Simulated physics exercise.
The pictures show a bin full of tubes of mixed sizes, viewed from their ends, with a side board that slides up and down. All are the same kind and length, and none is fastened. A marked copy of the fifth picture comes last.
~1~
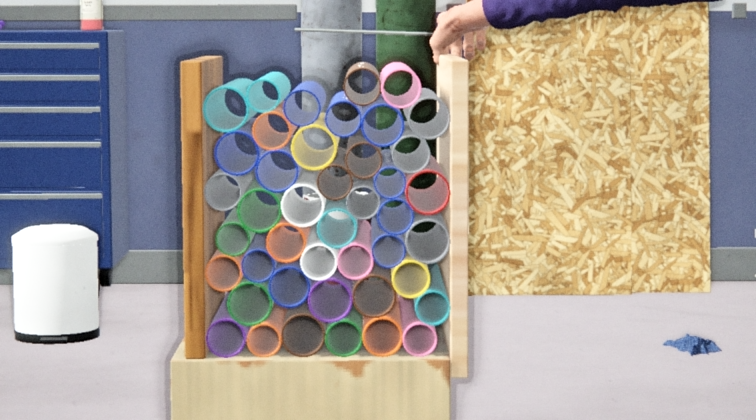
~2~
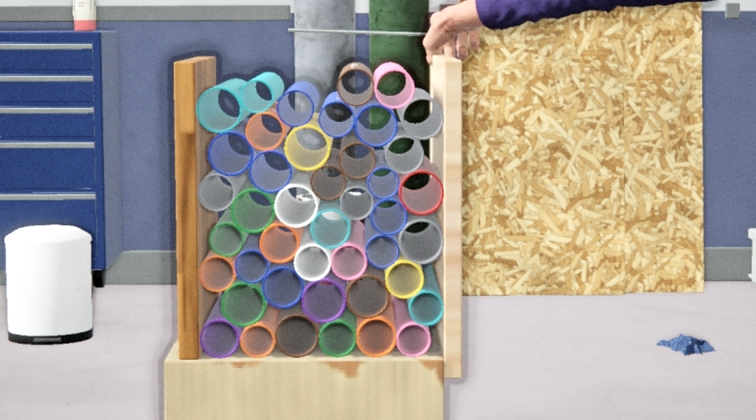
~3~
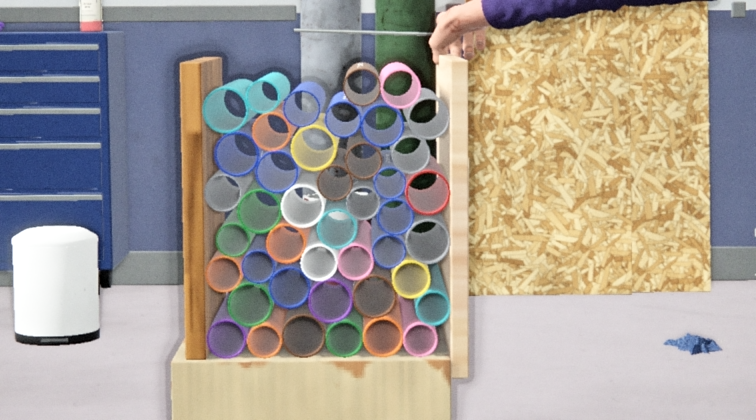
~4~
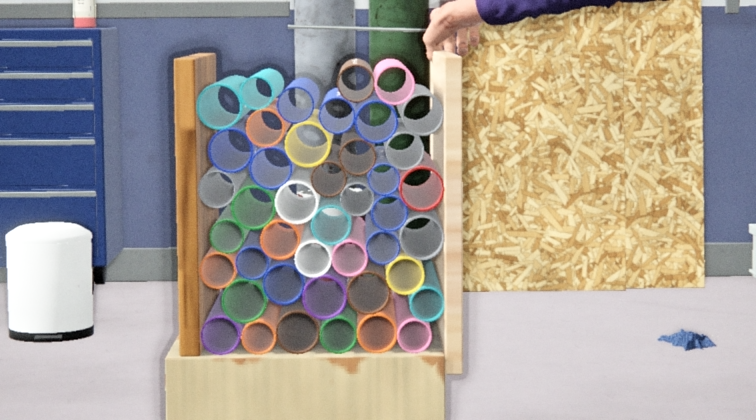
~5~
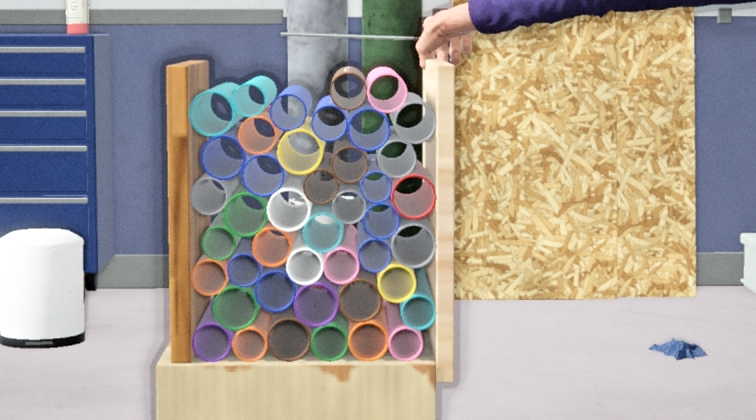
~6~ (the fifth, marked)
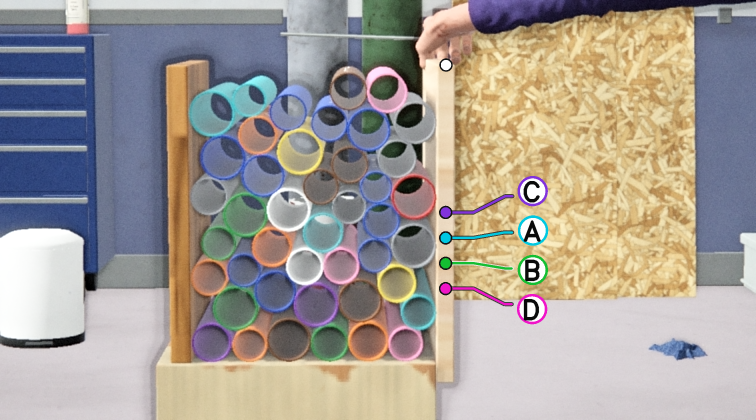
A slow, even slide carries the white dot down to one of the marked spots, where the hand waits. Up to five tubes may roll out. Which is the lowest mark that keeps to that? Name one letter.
Stop at C.
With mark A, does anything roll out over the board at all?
At A: Yes.
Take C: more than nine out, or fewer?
Fewer than nine.
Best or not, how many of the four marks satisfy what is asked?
One of the four.
On the copy, A at (446, 238); B at (446, 264); C at (446, 213); D at (446, 288); the white dot at (446, 65).
On C. First, top of the board (437, 134).
Then, top of the board (436, 210).
Finally, top of the board (436, 212), five out over the board.
By contrast, A more than five out over the board; B more than five out over the board; D more than five out over the board.
